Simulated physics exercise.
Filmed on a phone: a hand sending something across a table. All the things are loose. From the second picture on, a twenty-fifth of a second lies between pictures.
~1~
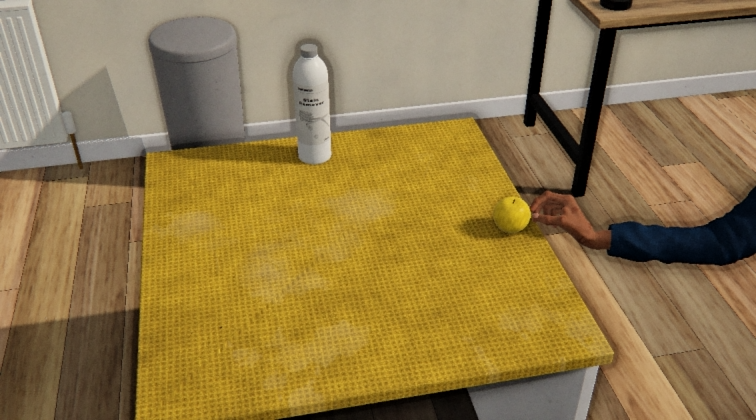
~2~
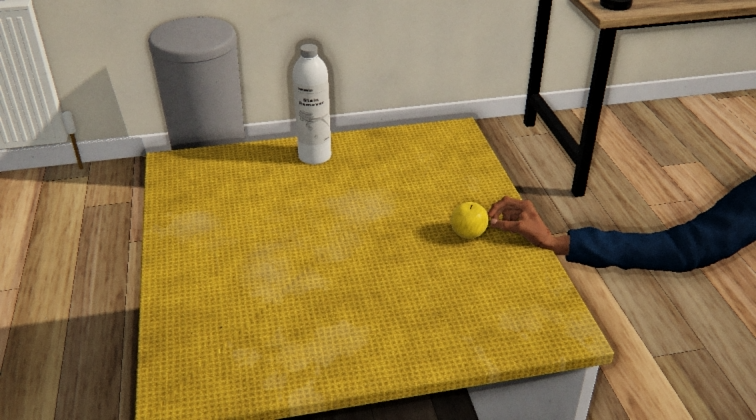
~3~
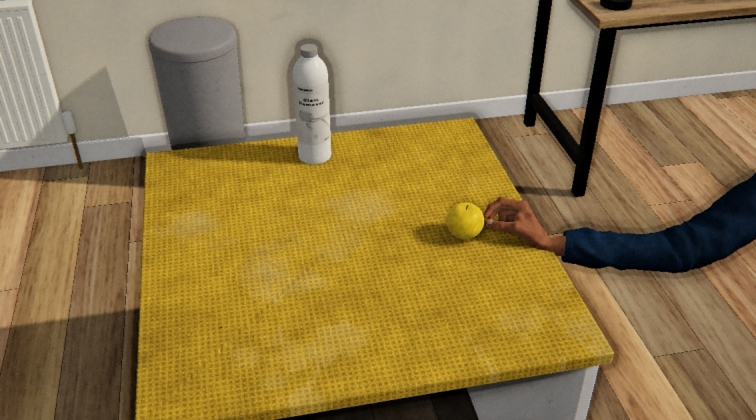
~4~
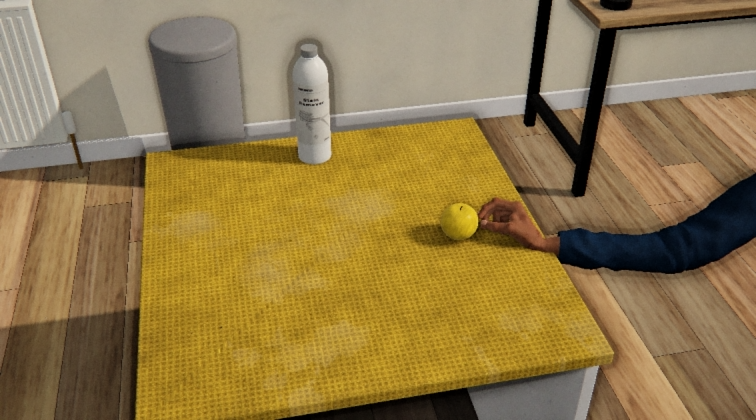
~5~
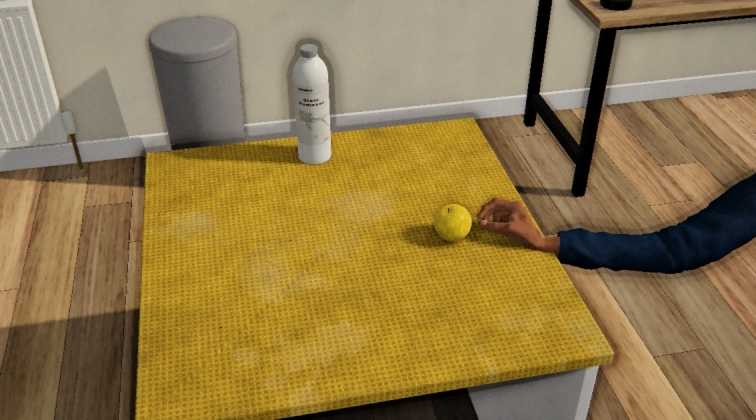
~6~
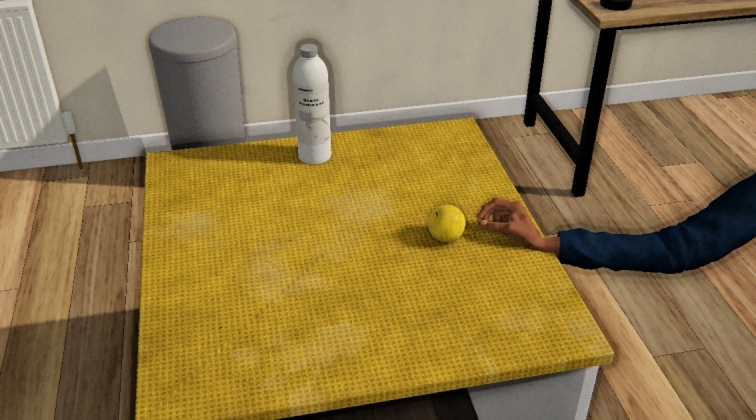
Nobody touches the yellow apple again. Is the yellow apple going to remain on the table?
The yellow apple remains on top.
Then, 0.10 s past the last view, yellow apple displaced about its own width near (432, 226).
Then, 0.20 s past the last view, yellow apple displaced about its own width near (419, 227).
Then, 0.40 s past the last view, yellow apple displaced well along near (399, 230).
Then, 0.60 s past the last view, yellow apple displaced well along near (386, 231).
Finally, moved from the start, yellow apple. Final places as the last picture's camera would see them, yellow apple near (380, 232).
